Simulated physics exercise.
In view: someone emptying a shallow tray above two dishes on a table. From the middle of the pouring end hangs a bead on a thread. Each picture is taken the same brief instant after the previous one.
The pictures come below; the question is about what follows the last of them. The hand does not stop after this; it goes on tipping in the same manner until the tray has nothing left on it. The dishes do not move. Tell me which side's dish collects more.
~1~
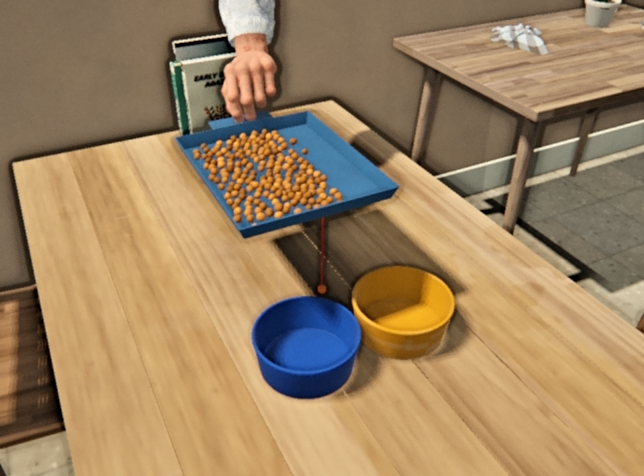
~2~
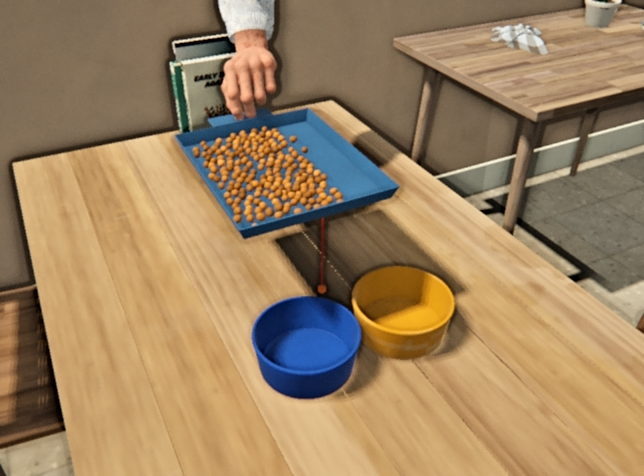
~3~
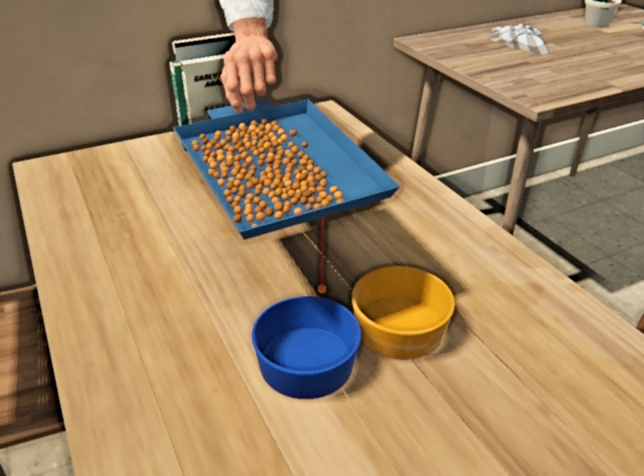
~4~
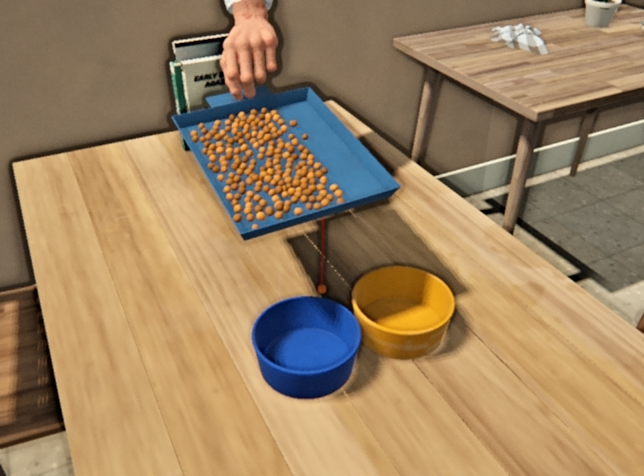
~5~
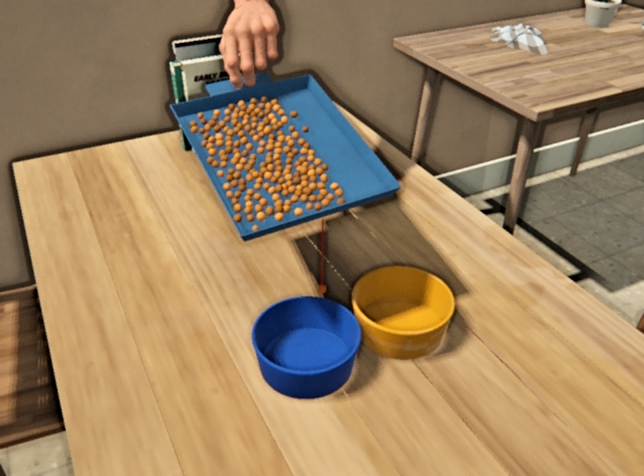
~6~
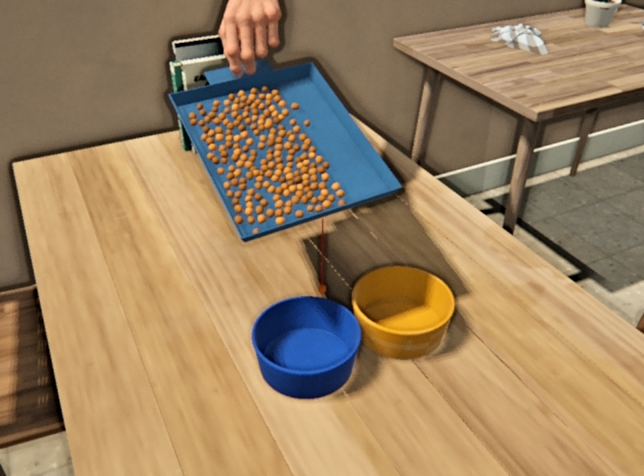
Honestly the dish that comes off better is the left one.
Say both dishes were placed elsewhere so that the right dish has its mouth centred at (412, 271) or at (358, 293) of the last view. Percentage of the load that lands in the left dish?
The first try gives 40 per cent, the second 60 per cent.
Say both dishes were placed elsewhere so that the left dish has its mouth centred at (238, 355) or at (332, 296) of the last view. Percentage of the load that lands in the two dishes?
In turn 90 and 30 in a hundred.
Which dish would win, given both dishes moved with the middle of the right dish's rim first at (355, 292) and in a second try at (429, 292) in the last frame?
The leftmost dish, then the leftmost dish.
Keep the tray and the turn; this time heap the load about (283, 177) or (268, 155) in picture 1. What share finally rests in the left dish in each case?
First try 70 %, second try 70 %.
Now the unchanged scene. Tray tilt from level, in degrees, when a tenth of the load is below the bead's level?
The tilt then is about 75°.
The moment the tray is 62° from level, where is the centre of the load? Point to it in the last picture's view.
Somewhere around pixel (291, 207) in the last picture.
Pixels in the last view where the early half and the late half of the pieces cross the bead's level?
The first part passes (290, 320); everything after passes (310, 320).
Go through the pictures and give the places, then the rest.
In the first frame, corners of the pouring end at (243, 225) and (392, 185), level; middle of the load at (270, 176), roasted chickpeas; left dish at (331, 380); right dish at (430, 341); bead on its thread at (322, 289).
In the second frame, corners of the pouring end at (243, 225) and (392, 185), level; middle of the load at (270, 174).
In the third frame, corners of the pouring end at (244, 226) and (392, 185), tipped barely, lowest at the left corner; middle of the load at (269, 171).
In the fourth frame, corners of the pouring end at (244, 228) and (393, 184), tipped a little, lowest at the left corner; middle of the load at (269, 166).
In the fifth frame, corners of the pouring end at (244, 230) and (394, 184), tipped a little, lowest at the left corner; middle of the load at (270, 161).
In the sixth frame, corners of the pouring end at (244, 232) and (394, 184), tipped clearly, lowest at the left corner; middle of the load at (270, 158); left dish at (331, 380); right dish at (430, 341).
Soon, tray tipped steeply; nearly all on the tray; a stray few in the left dish; a small part in the air.
A while on, tray tipped right over; a small part on the tray; about half in the left dish; a small part in the right dish; a small part outside both; about a quarter in the air.
Towards the end, tray tipped past a quarter turn; most in the left dish; a small part in the right dish; a small part outside both.
Finally, tray tipped past a quarter turn; most in the left dish; a small part in the right dish; a small part outside both.
